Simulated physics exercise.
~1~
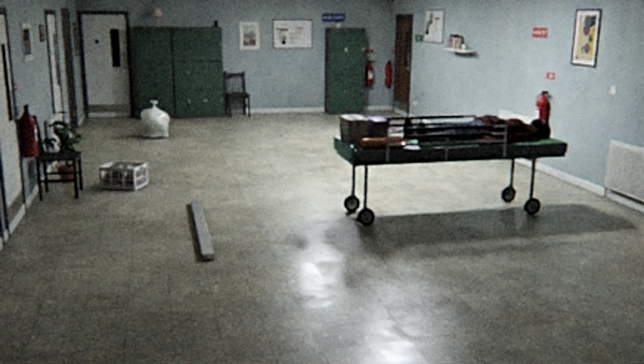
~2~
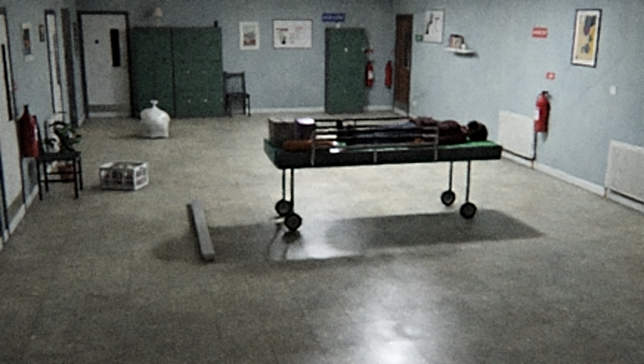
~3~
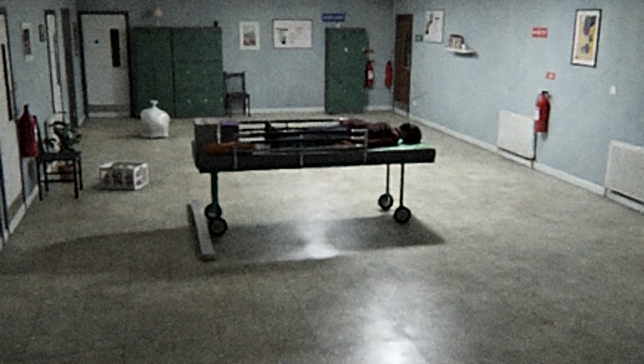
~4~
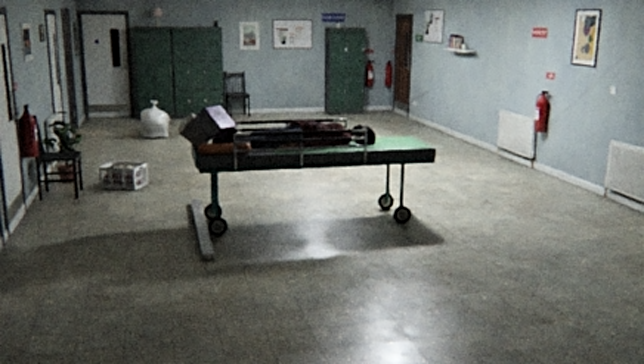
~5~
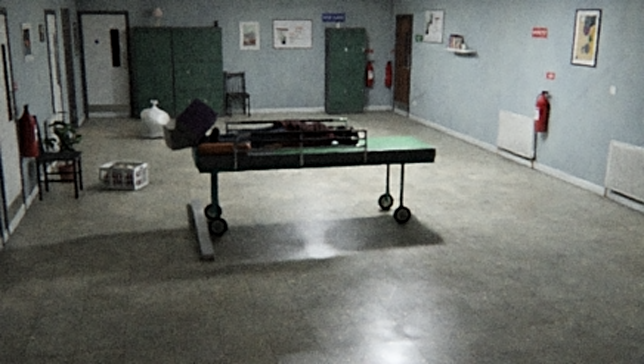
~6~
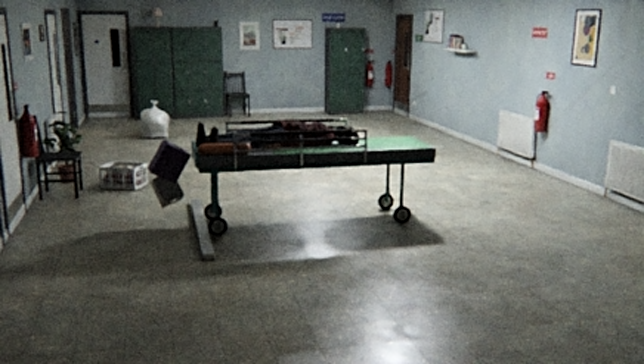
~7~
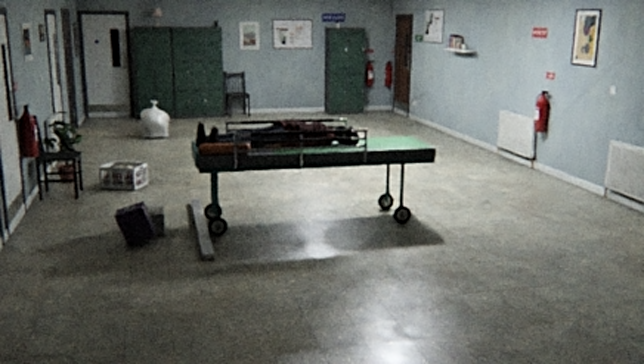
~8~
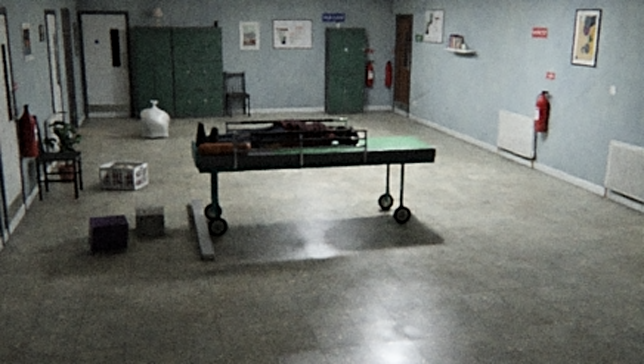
Wheeled trolley rolling left and stopping at a low bar, two boxy items tumbling to the floor as the lying figure stays aboard.
